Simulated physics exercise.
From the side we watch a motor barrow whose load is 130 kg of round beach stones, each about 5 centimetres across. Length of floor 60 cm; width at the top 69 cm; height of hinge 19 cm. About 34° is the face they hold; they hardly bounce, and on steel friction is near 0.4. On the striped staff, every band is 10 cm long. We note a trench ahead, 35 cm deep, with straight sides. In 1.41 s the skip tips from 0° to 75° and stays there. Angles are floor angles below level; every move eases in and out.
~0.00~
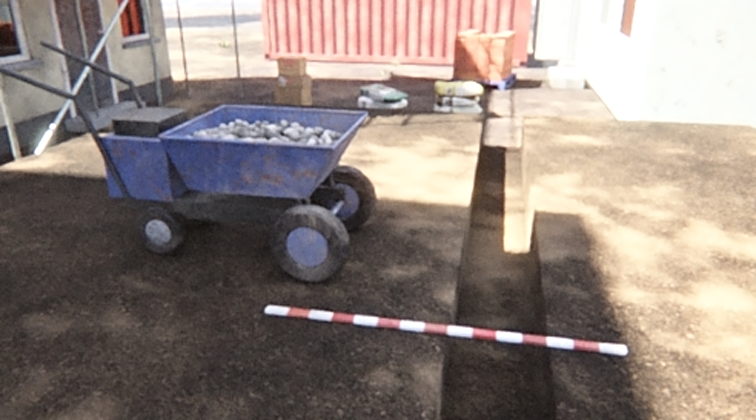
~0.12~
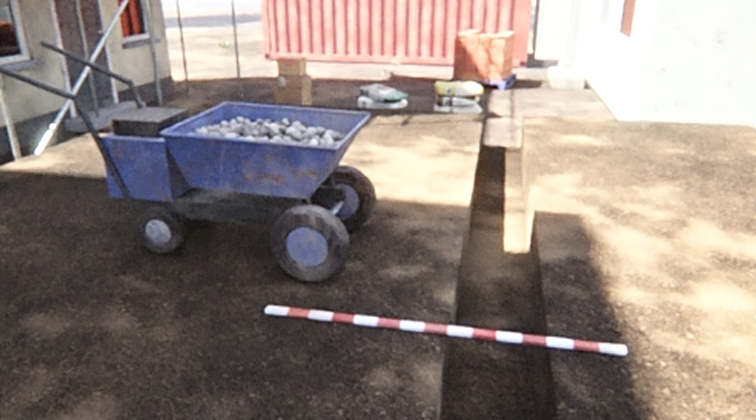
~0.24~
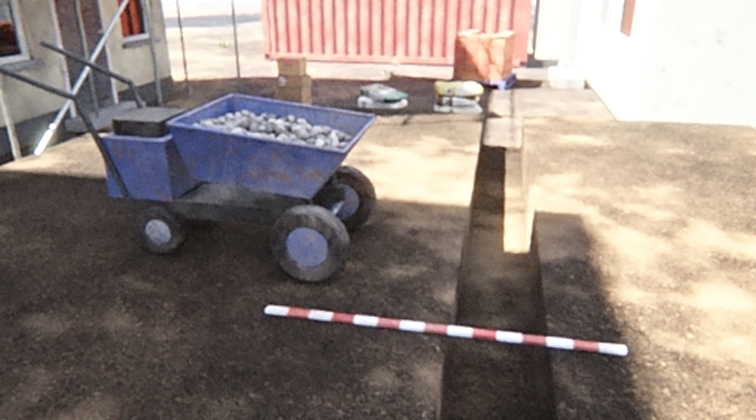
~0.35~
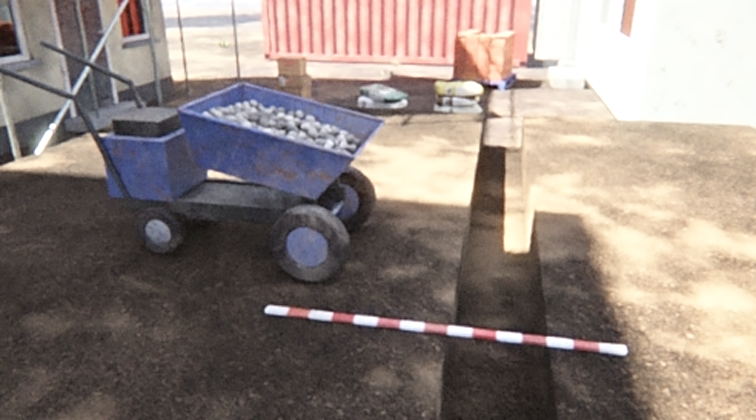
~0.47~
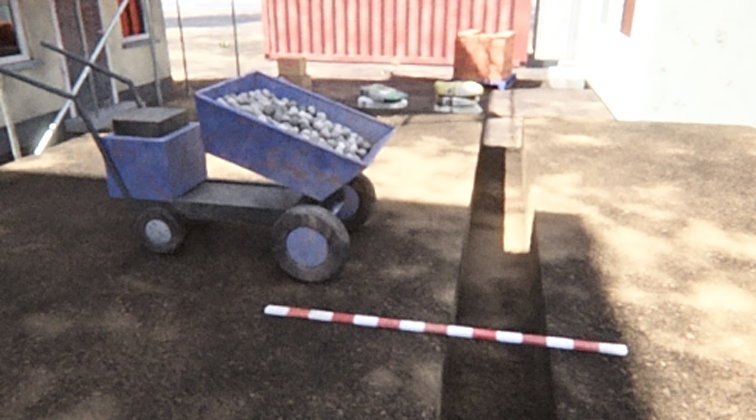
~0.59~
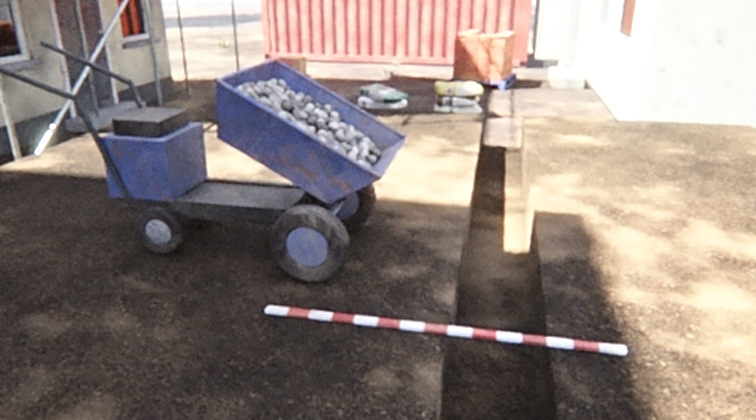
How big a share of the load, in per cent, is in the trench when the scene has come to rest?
A share of about 82 percent.
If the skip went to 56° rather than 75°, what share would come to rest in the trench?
The trench would hold about 35% of it.
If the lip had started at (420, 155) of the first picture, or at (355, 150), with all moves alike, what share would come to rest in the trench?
65 % and 100 %.
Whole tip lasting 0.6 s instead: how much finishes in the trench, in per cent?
Estimate: About 85 %.
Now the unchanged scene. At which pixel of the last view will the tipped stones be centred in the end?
Roughly (489, 311), I'd say.
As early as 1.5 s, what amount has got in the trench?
Something like 45 in a hundred.
After 1.1 s the floor is at 63°; 99 % in the skip, 1 % short of the trench; the foremost stones are at (433, 210).
After 1.5 s the floor is at 75°; 42 % in the skip, 15 % short of the trench, 43 % in the trench; the foremost stones are at (531, 330).
After 1.9 s the floor is at 75°; 16 % in the skip, 19 % short of the trench, 65 % in the trench; the foremost stones are at (533, 342).
After 3.8 s the floor is at 75°; 0 % in the skip, 18 % short of the trench, 82 % in the trench; the foremost stones are at (532, 323).
